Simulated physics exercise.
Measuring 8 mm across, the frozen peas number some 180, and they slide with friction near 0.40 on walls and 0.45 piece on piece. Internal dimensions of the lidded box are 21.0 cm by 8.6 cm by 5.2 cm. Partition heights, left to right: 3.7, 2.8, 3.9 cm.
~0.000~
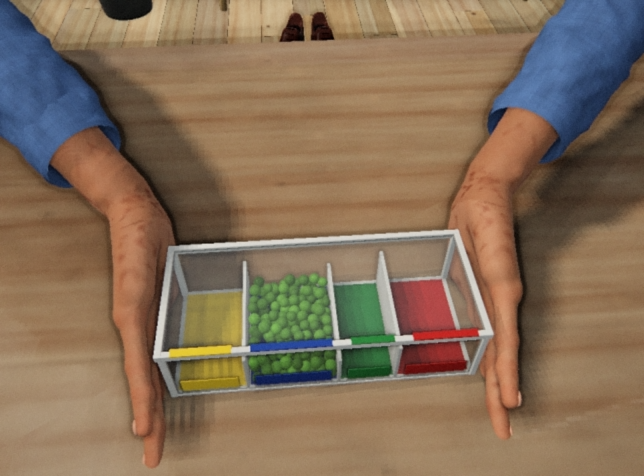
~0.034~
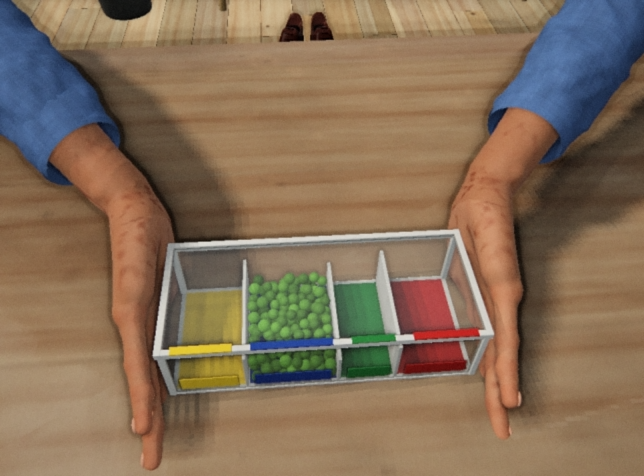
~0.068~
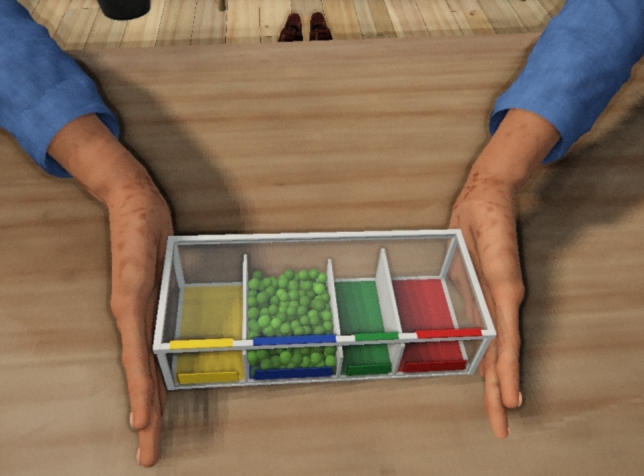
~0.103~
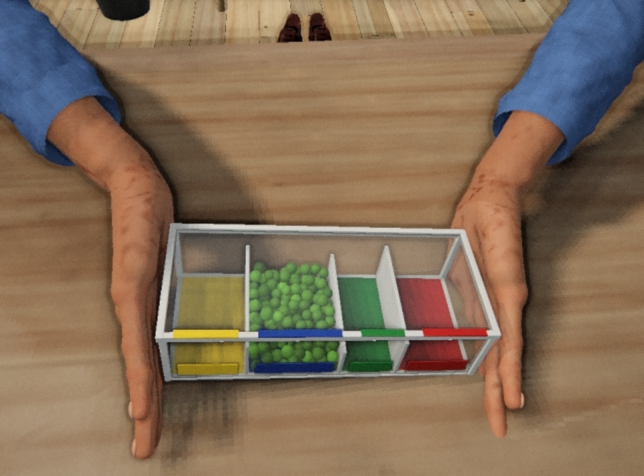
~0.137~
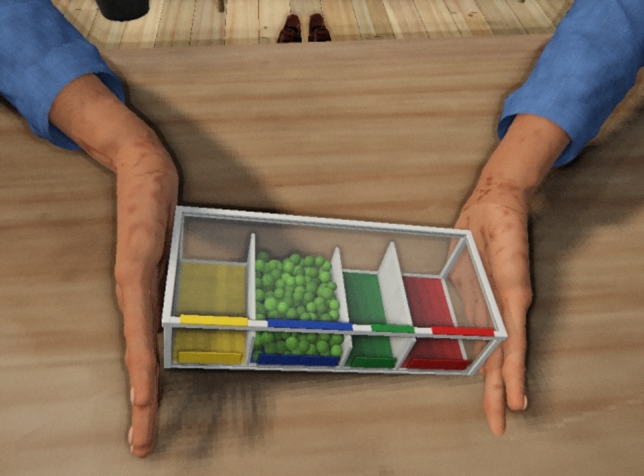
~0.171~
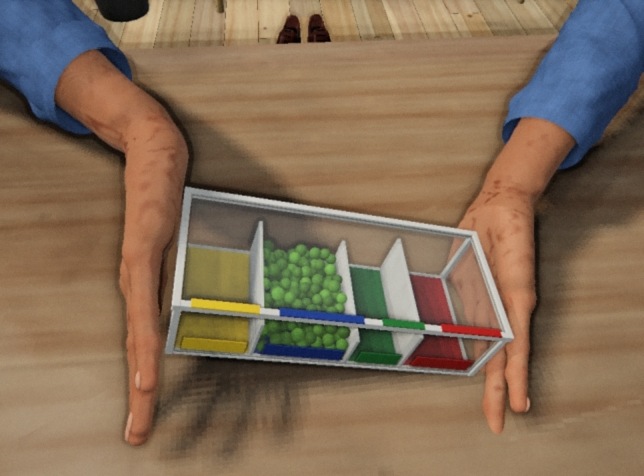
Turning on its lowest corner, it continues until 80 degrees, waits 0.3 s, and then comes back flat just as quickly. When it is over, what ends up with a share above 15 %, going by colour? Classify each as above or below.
Classification: Red above, blue above, green above, yellow below.
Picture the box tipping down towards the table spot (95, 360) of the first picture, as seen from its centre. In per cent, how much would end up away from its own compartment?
Roughly 25 % of the pieces.
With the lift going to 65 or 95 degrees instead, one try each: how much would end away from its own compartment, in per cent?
Some 30 and 95 per cent.
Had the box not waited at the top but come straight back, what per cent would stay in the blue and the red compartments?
Final amounts, blue 40% and red 35%.
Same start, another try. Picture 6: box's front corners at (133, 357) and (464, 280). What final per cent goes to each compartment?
The compartments end with red 0 per cent, blue 70 per cent, green 0 per cent and yellow 30 per cent.
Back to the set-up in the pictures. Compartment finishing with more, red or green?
The red compartment.
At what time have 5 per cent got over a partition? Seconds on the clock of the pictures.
Close to the 0.60 s mark.
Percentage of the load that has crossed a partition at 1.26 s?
Roughly 55 percent of it.
Then, at 0.83 s, tilt 80 degrees; red 25 %, blue 50 %, green 25 %.
After 1.26 s, tilt 45 degrees; red 35 %, blue 45 %, green 20 %.
After 1.77 s, tilt 0 degrees; red 35 %, blue 45 %, green 20 %.
At rest (2.2 s), red 35 %, blue 45 %, green 20 %, yellow 0 %.
